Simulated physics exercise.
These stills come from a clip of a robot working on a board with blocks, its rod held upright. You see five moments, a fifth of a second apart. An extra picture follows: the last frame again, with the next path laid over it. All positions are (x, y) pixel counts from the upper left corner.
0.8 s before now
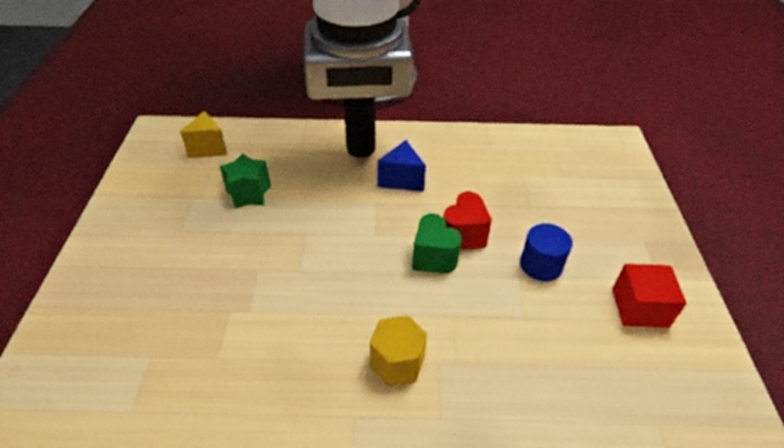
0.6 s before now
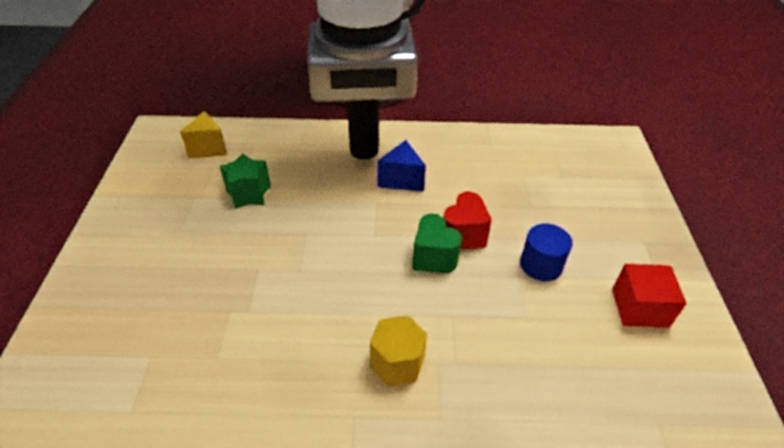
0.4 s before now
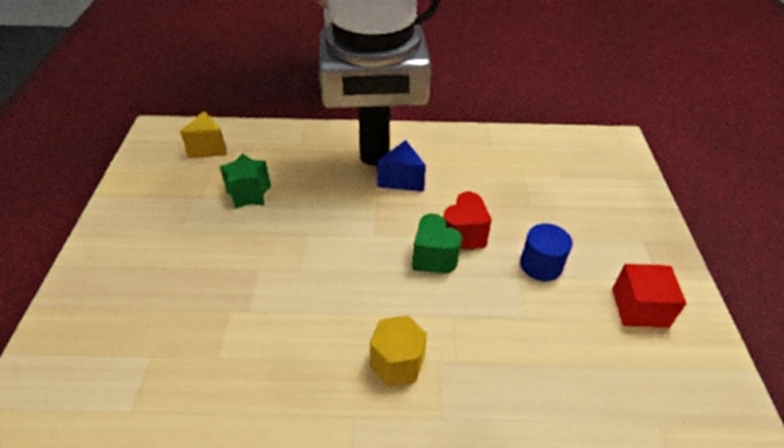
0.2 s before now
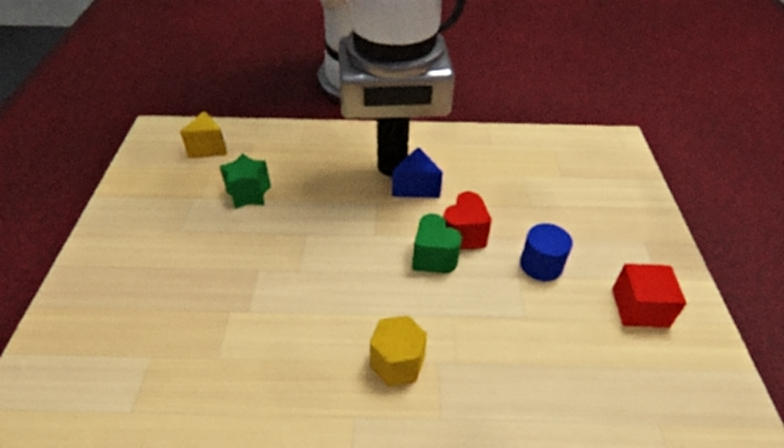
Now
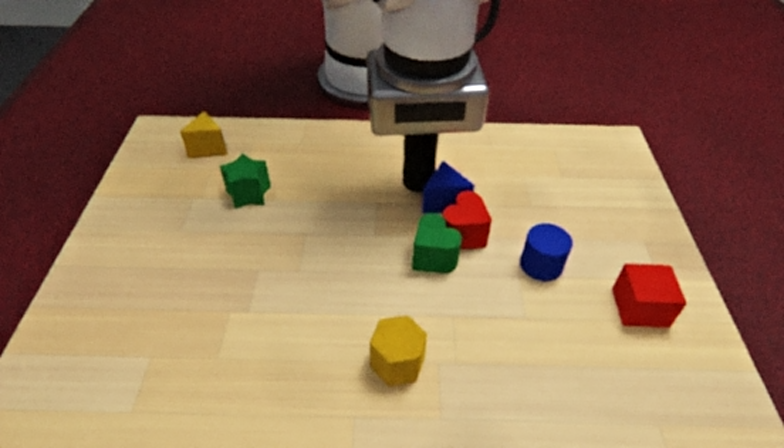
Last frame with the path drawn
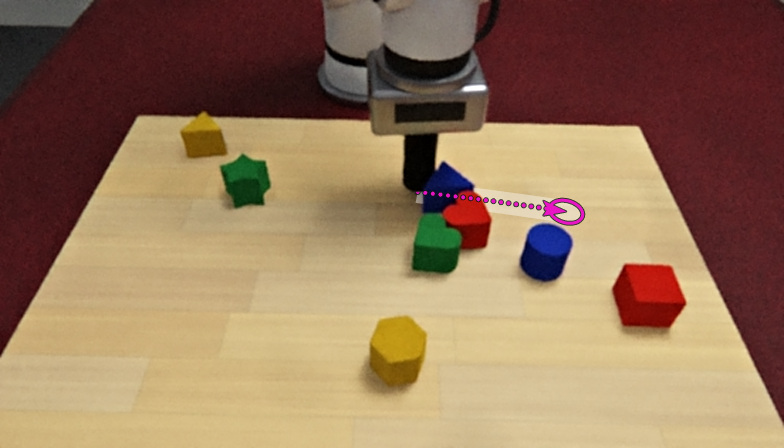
In the video, a robot arm with a black rod moves right and toward the viewer over a wooden board of colored blocks, pushing the blue triangular block up to the red heart block while the other blocks stay still.
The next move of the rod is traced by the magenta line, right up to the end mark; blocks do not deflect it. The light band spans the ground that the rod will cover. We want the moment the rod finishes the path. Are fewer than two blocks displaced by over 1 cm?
Going by the path, yes.
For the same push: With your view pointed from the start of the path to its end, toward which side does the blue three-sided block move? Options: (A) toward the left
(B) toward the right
The correct letter is B.
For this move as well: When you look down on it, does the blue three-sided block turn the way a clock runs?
It seems so.
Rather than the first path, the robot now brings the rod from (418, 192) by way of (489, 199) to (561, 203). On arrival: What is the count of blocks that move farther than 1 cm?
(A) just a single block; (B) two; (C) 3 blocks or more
The correct letter is A.
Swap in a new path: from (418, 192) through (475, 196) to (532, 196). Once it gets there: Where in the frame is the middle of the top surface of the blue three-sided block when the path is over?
It is going to be at (498, 193).
The line goes in a line from (418, 192) to (566, 212).
What follows on the original path. One third of the way, rod at (468, 188); blue three-sided block at (493, 189), turned 35° clockwise; red heart block at (470, 212), turned 15° clockwise.
Two thirds of the way, rod at (518, 194); blue three-sided block at (509, 200), turned 65° clockwise; red heart block at (470, 212), turned 15° clockwise.
At the end, rod at (570, 202); blue three-sided block at (509, 200), turned 70° clockwise; red heart block at (470, 212), turned 15° clockwise; blue round block unmoved.
